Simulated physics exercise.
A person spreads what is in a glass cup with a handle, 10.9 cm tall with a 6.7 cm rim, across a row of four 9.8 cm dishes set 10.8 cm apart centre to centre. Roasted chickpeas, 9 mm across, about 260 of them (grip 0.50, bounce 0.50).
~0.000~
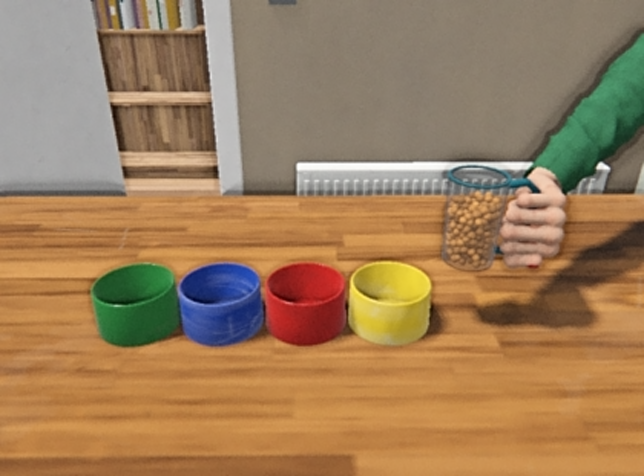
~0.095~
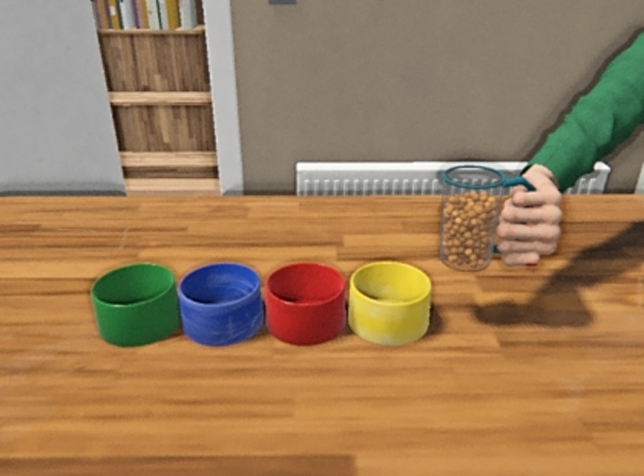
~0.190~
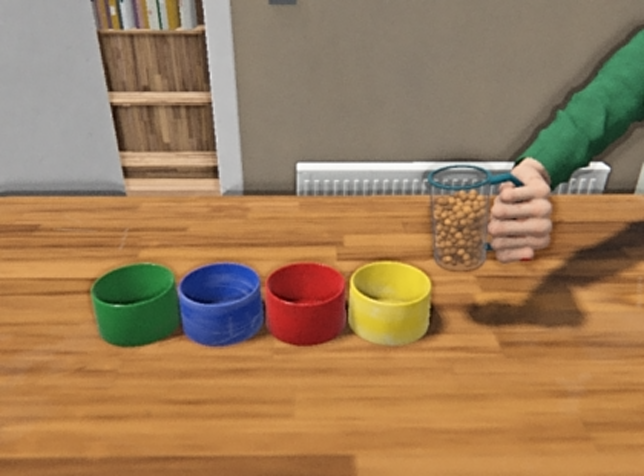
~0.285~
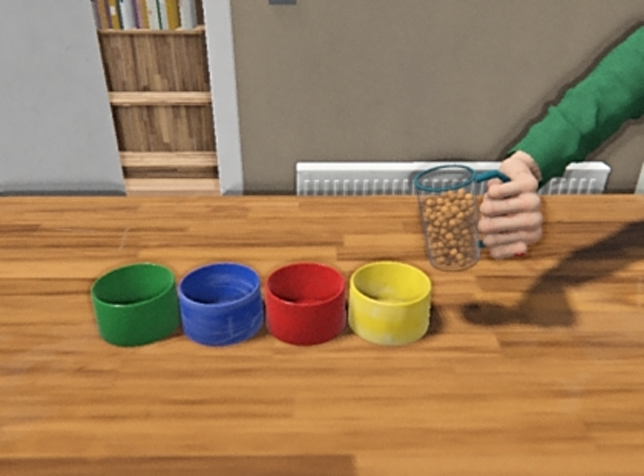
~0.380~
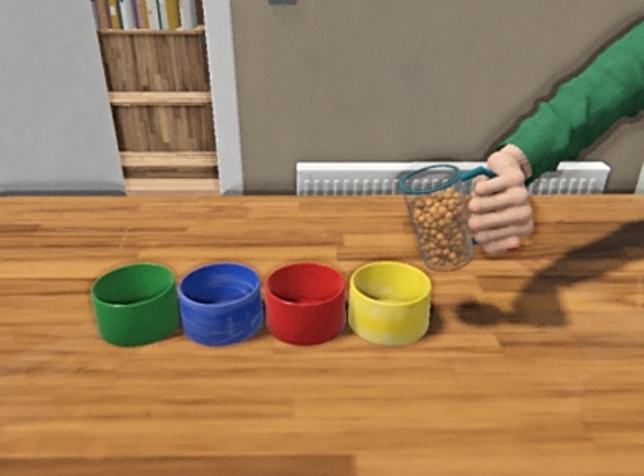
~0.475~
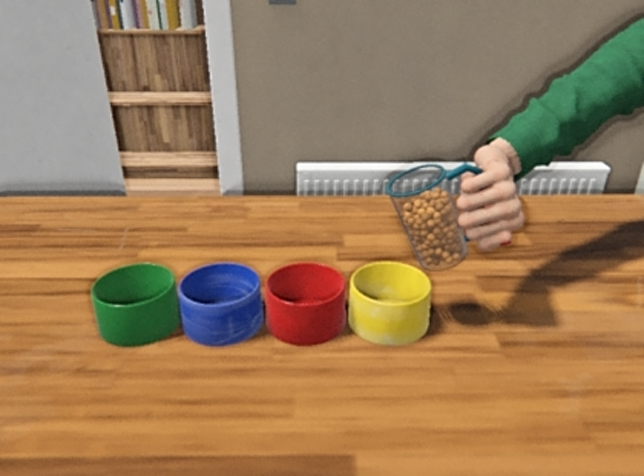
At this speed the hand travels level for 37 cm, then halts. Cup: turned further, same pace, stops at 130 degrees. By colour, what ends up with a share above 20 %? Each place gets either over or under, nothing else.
As I see it, red dish: It should not get past the one-in-five mark, blue dish: It should get past the one-in-five mark, green dish: It should not get past the one-in-five mark, yellow dish: It should not get past the one-in-five mark, counter: It should not get past the one-in-five mark.
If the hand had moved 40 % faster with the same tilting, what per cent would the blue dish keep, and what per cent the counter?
Shares - blue 0, counter 0.
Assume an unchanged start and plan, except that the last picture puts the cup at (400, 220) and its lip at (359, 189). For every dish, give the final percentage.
Red 0; blue 0; green 100; yellow 0.
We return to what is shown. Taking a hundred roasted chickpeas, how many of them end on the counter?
Estimate: Near 10 per cent.
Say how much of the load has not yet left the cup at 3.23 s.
Around 0 in a hundred.
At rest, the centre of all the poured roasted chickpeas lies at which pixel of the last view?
(210, 309).
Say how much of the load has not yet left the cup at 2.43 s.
Roughly 15 in a hundred.
After 1.65 s, tilt 88 degrees; cup holds 100 %.
Then, at 2.43 s, tilt 130 degrees; cup holds 15 %, blue 80 %.
After 3.23 s, tilt 130 degrees; cup holds 0 %, blue 85 %, green 5 %.
At rest (3.5 s), red 0 %, blue 85 %, green 5 %, yellow 0 %, counter 10 %.
